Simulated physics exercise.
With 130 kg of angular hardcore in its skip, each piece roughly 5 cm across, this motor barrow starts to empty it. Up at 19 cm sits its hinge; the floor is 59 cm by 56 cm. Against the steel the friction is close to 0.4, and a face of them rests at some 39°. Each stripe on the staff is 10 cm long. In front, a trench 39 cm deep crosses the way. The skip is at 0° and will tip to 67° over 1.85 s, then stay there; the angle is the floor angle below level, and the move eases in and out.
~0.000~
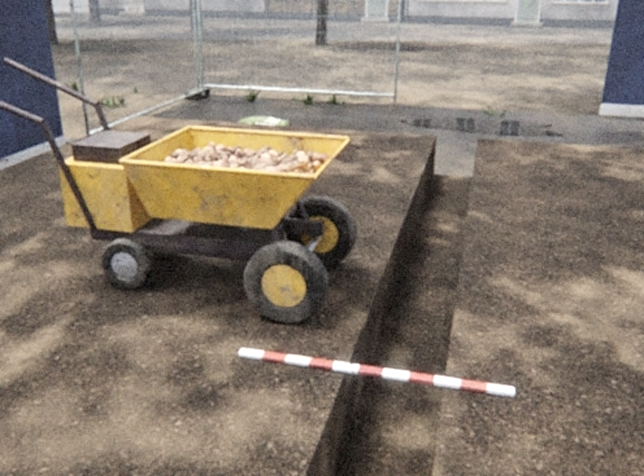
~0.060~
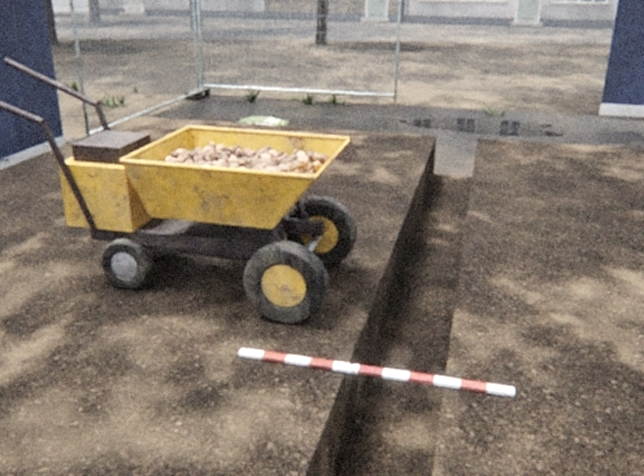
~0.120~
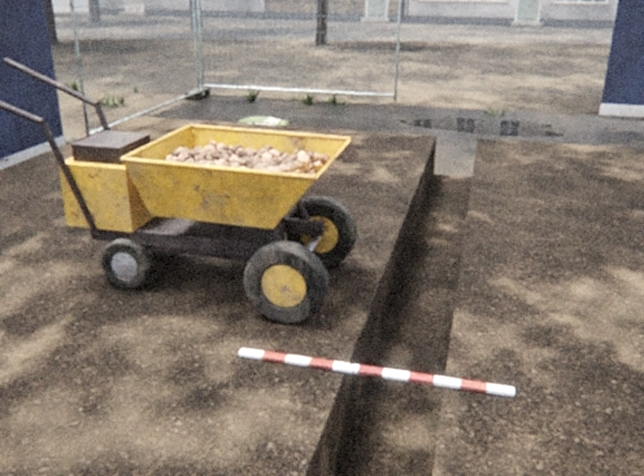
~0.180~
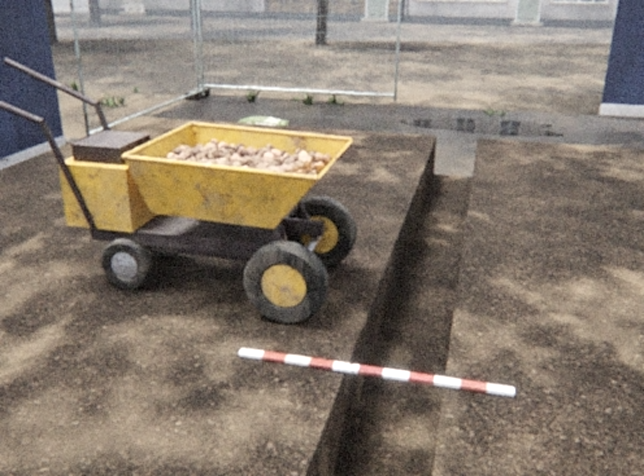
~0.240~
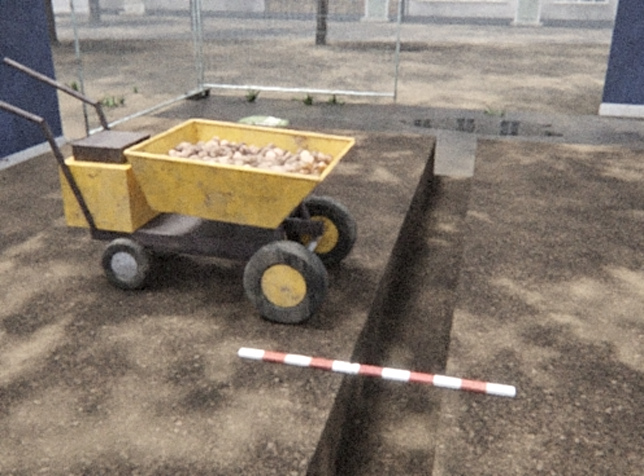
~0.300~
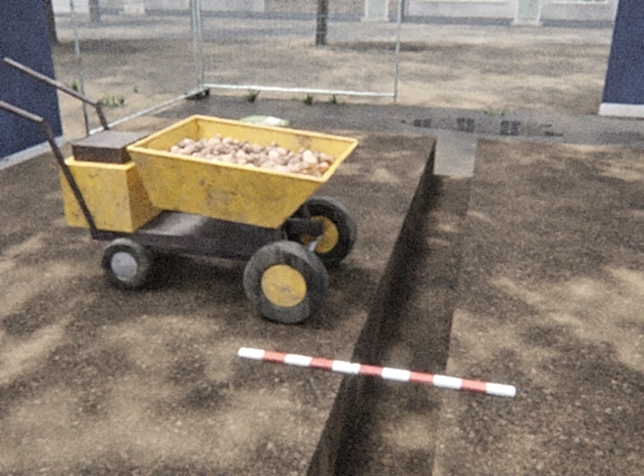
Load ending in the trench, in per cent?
61 per cent.
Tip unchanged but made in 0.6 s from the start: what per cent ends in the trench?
35 per cent.
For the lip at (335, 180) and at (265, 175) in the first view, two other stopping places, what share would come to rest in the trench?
Roughly 45 per cent, then 75 per cent.
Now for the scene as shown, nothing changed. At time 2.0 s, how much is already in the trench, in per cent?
Some 15 per cent.
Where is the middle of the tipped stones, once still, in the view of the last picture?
The tipped stones centre close to (428, 361).
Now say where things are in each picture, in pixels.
In the first frame, the skip is at 0°, its lip at (314, 177); the top of the load is at (253, 155).
In the second frame, the skip is at 0°, its lip at (314, 178); the top of the load is at (253, 155); the stones move at 0.1 m/s on average.
In the third frame, the skip is at 1°, its lip at (315, 178); the top of the load is at (250, 154); the stones move at 0.1 m/s on average.
In the fourth frame, lip at (317, 179), floor tilted 2°, highest stones at (236, 151); the stones move at 0.2 m/s on average.
In the fifth frame, the skip is at 3°, its lip at (320, 180); the top of the load is at (237, 150); the stones move at 0.2 m/s on average.
In the sixth frame, the skip is at 5°, its lip at (323, 181); the top of the load is at (228, 147); the stones move at 0.3 m/s on average.
After 1.4 s the floor is at 57°; 100 % in the skip; the foremost stones are at (394, 225).
After 2.0 s the floor is at 67°; 83 % in the skip, 14 % in the trench, 3 % past the trench; the foremost stones are at (480, 300).
After 2.3 s the floor is at 67°; 54 % in the skip, 32 % in the trench, 14 % past the trench; the foremost stones are at (529, 316).
After 4.2 s the floor is at 67°; 24 % in the skip, 61 % in the trench, 14 % past the trench; the foremost stones are at (560, 319).
